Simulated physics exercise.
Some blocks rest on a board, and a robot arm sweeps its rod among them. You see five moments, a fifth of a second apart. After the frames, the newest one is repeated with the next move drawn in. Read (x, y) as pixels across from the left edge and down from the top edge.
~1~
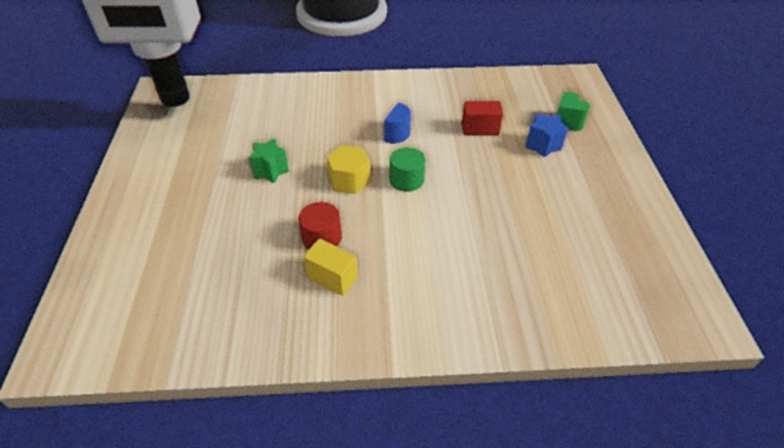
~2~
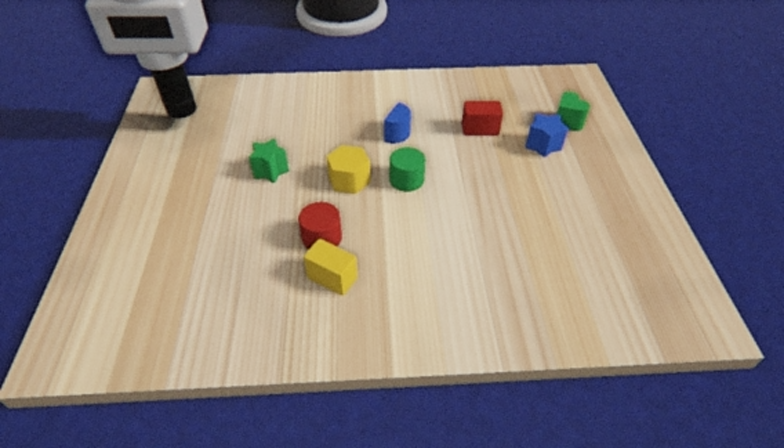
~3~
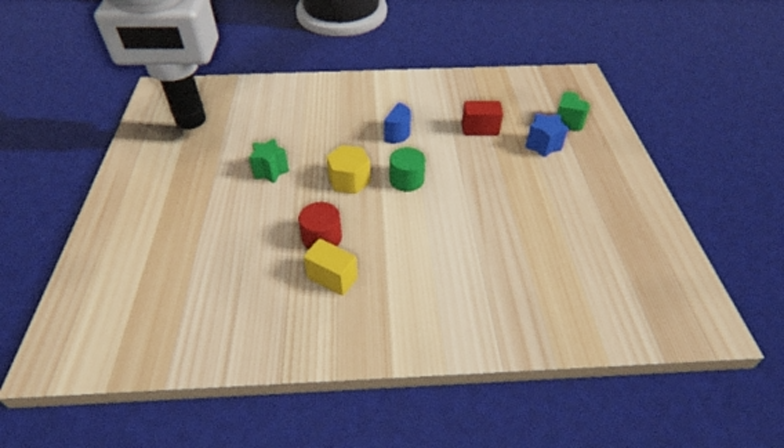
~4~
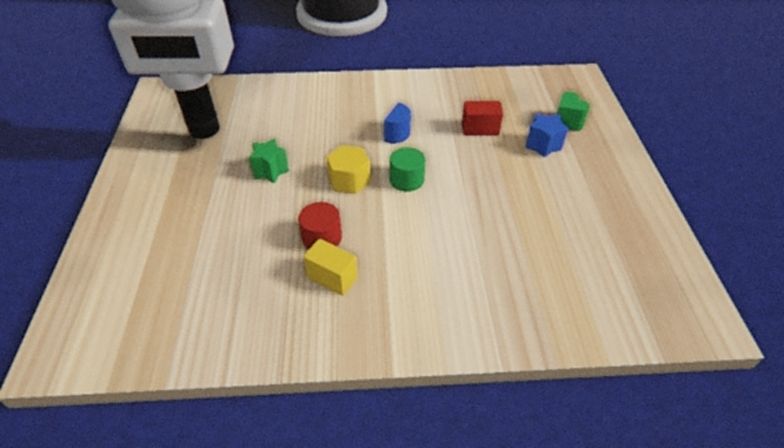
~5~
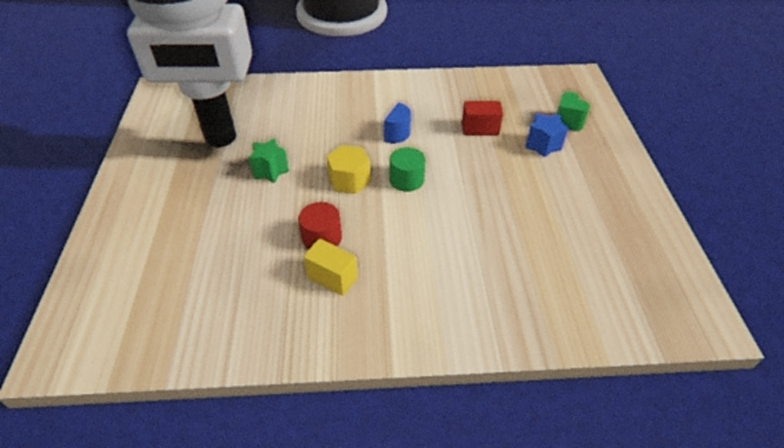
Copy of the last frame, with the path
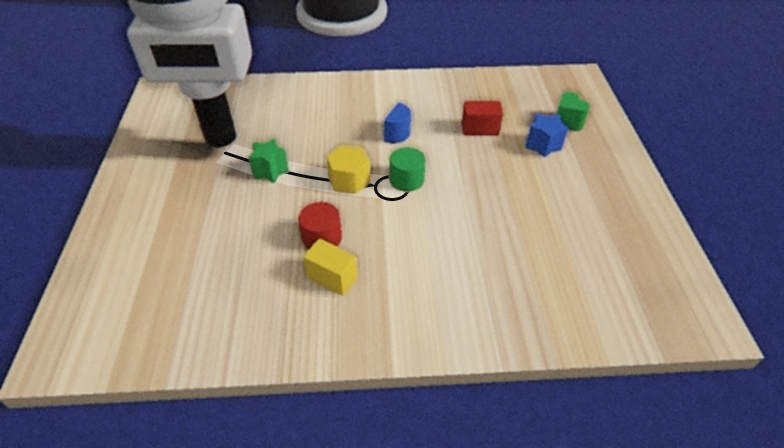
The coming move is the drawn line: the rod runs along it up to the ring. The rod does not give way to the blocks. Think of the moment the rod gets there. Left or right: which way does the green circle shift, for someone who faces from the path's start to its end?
Pushed left.
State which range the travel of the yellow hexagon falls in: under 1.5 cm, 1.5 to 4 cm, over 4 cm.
Moves over 4 cm.
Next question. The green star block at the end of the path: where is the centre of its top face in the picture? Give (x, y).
The green star block ends near (331, 180).
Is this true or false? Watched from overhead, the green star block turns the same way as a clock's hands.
That statement is accurate.
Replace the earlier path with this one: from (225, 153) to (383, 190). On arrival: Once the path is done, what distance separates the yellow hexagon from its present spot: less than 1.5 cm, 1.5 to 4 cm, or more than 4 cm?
It's set to move over 4 cm.
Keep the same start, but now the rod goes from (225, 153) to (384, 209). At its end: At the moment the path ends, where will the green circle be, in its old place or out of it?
It will be nudged away from its spot.
The drawn path runs from (225, 153) through (275, 169) and (332, 181) to (392, 188).
On the path given first. One third of the way, rod at (272, 155); green star block at (294, 163), turned 20° clockwise.
Two thirds of the way, rod at (330, 166); green star block at (326, 180), turned 95° clockwise; yellow hexagon at (368, 160).
At the end, rod at (392, 174); green star block at (331, 180), turned 120° clockwise; red circle not moved; yellow hexagon at (428, 175), turned 25° clockwise; green circle at (459, 159).
